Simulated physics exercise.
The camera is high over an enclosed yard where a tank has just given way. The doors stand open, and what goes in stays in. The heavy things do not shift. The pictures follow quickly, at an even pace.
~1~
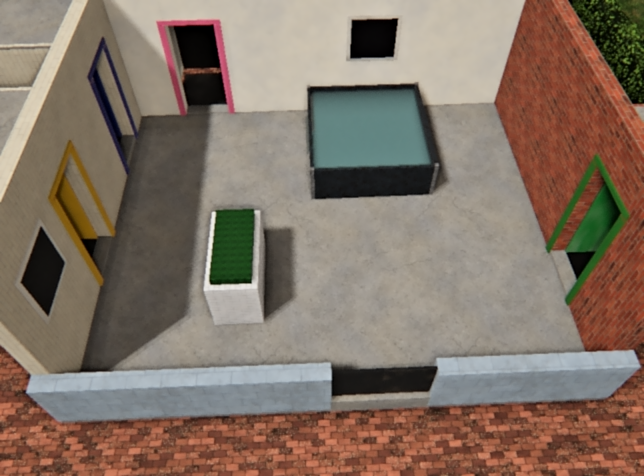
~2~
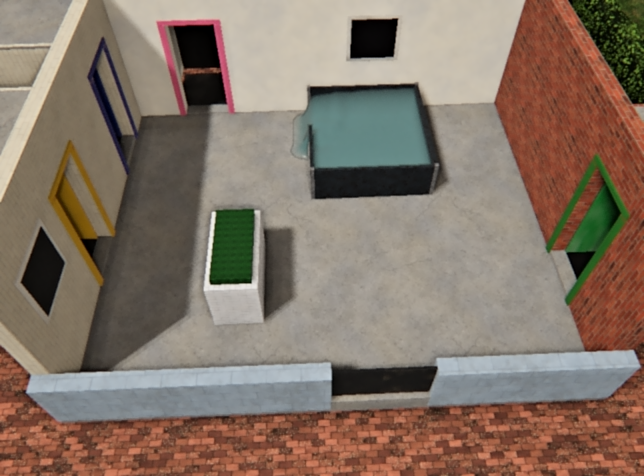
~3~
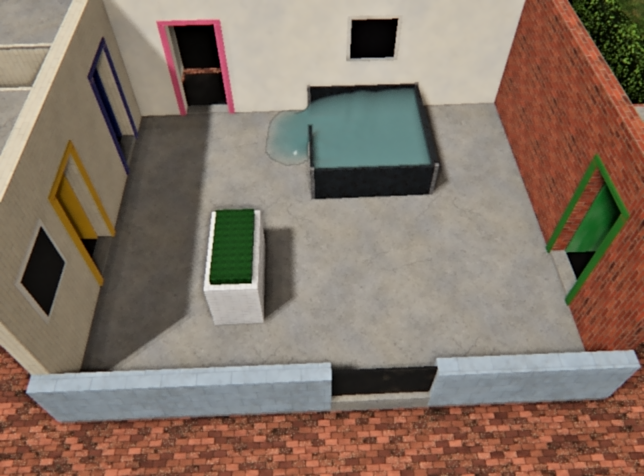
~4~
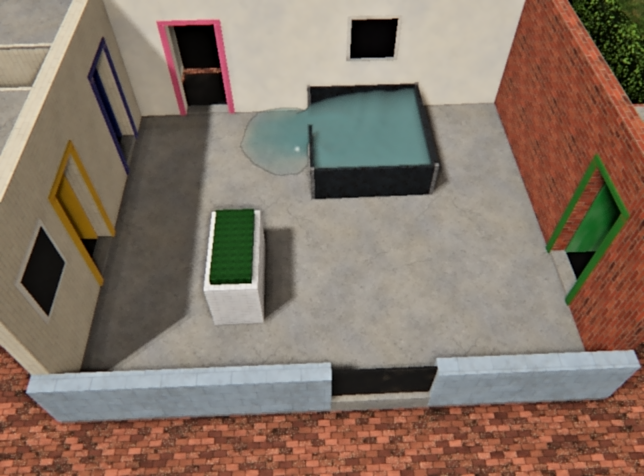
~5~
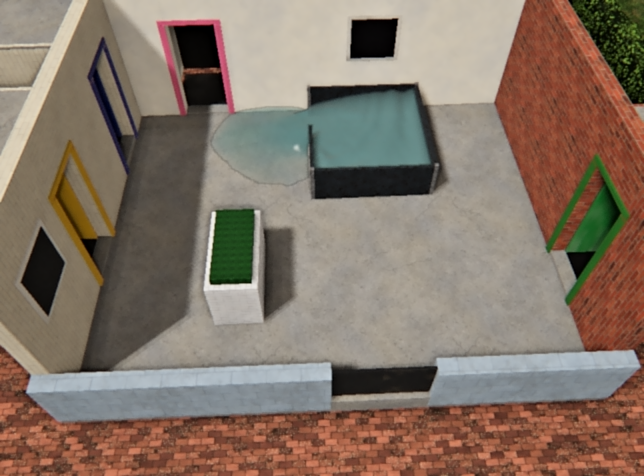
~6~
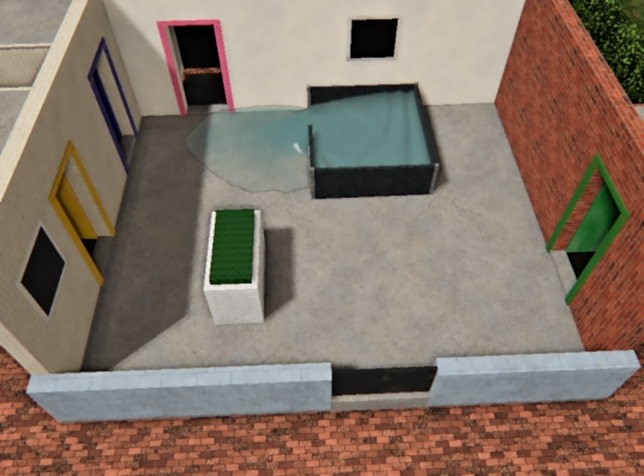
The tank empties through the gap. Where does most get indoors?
Most goes in at the blue door.
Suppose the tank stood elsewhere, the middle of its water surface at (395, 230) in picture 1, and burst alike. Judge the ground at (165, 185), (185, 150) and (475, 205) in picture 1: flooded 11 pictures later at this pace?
One after the other: Under water, awash, no water.
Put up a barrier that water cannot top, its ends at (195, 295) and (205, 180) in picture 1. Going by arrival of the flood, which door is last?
The one in green.
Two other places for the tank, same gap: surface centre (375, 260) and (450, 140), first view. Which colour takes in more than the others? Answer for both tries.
Case one the pink one, case two the door marked blue.
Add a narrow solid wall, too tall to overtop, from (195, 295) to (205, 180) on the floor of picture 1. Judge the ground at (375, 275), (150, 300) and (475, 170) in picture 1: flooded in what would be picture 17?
In turn: Free of water, dry, free of water.
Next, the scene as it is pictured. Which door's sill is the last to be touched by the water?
It is the one in green.
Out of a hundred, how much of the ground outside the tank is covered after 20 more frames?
Close to 35 %.
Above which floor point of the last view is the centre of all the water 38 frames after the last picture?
Roughly at (251, 206).
A moment on, water covers 20 % of the floor; blue door a trickle in, yellow door not reached, green door not reached, pink door a trickle in.
Next, water covers 25 % of the floor; blue door a lot in, yellow door wet at the sill, nothing in, green door not reached, pink door some in.
Then, water covers 35 % of the floor; blue door a lot in, yellow door a trickle in, green door not reached, pink door some in.
Later, water covers 50 % of the floor; blue door a lot in, yellow door some in, green door not reached, pink door a lot in.
In the end, water covers 85 % of the floor; blue door a lot in, yellow door some in, green door wet at the sill, nothing in, pink door a lot in; the blue door has let in the most.
